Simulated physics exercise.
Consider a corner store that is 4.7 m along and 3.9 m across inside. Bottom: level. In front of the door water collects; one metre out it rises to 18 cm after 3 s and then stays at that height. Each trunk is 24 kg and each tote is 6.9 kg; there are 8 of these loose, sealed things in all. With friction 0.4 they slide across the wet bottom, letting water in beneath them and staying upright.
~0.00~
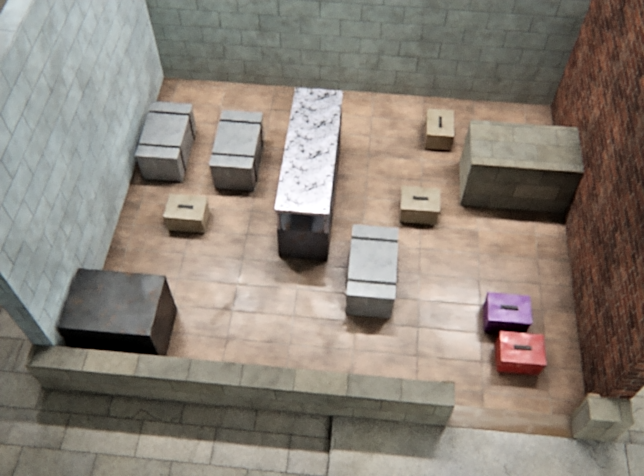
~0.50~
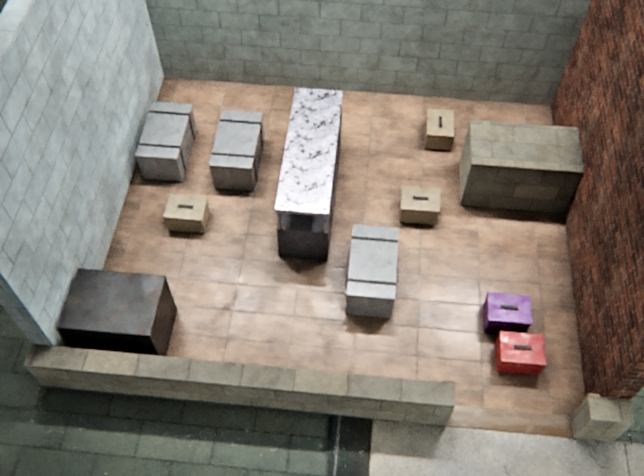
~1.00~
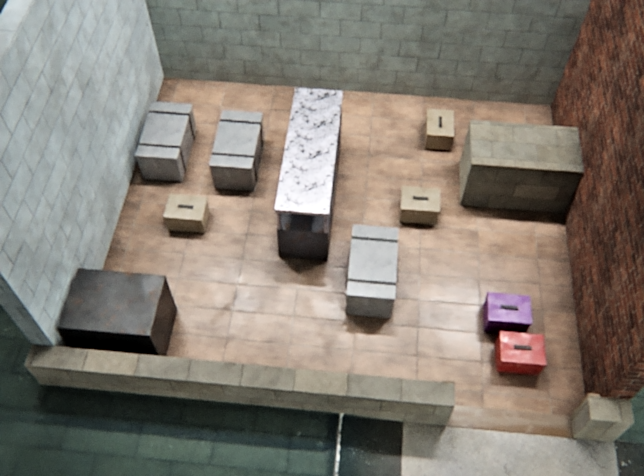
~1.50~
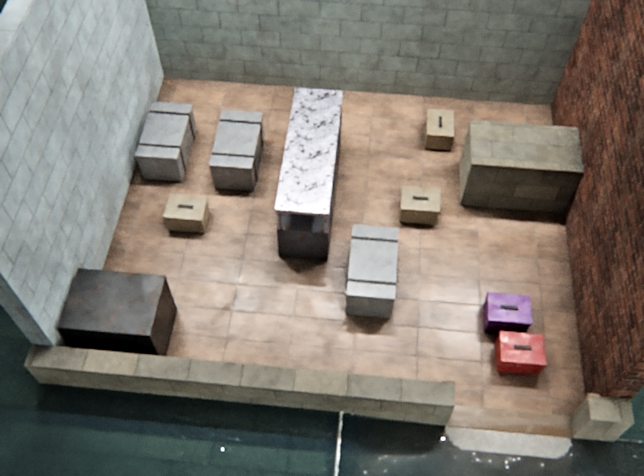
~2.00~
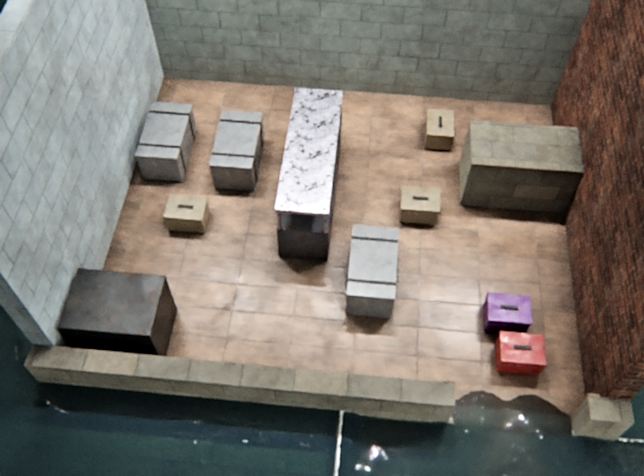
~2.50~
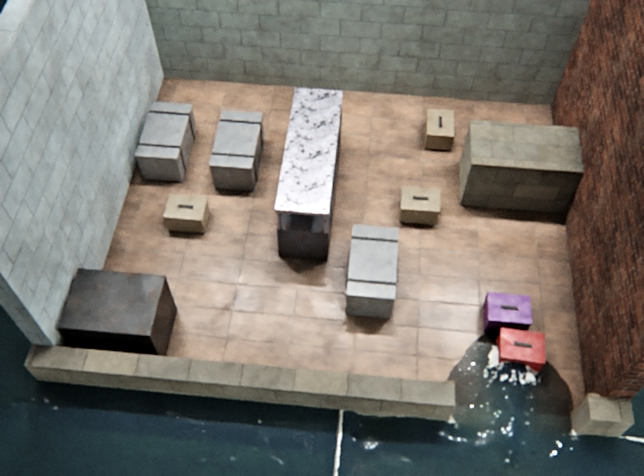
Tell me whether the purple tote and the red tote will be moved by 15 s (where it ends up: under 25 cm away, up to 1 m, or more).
Lab note - purple tote, large displacement; red tote, large displacement.
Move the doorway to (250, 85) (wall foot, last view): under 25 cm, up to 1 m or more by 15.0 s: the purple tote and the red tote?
What you'd see is the purple tote wanders off a long way and the red tote wanders off a long way.
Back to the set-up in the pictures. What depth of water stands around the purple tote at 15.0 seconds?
Somewhere close to 8 cm.
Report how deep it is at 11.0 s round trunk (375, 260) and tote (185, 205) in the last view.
4 and 3 cm.
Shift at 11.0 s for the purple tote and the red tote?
About 450 cm and 250 cm, respectively.
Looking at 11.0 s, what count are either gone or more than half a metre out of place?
Result: 4.
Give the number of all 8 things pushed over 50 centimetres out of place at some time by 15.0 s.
The tally stands at 7.
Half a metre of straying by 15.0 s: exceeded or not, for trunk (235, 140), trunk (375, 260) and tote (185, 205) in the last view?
Taking them in order: Smaller; greater; greater.
After 3.5 s the purple tote is near (504, 282), 0.3 m from its start, aground; the red tote is near (534, 303), 0.5 m from its start, aground; 0 afloat.
After 6.8 s the purple tote is near (362, 112), 2.8 m from its start, aground; the red tote is near (475, 238), 1.2 m from its start, afloat; 1 afloat.
After 11.0 s the purple tote is near (193, 89), 4.3 m from its start, afloat; the red tote is near (357, 149), 2.7 m from its start, afloat; 4 afloat.
After 15.0 s the purple tote is near (131, 200), 3.9 m from its start, afloat; the red tote is near (164, 154), 4.2 m from its start, afloat; 6 afloat.
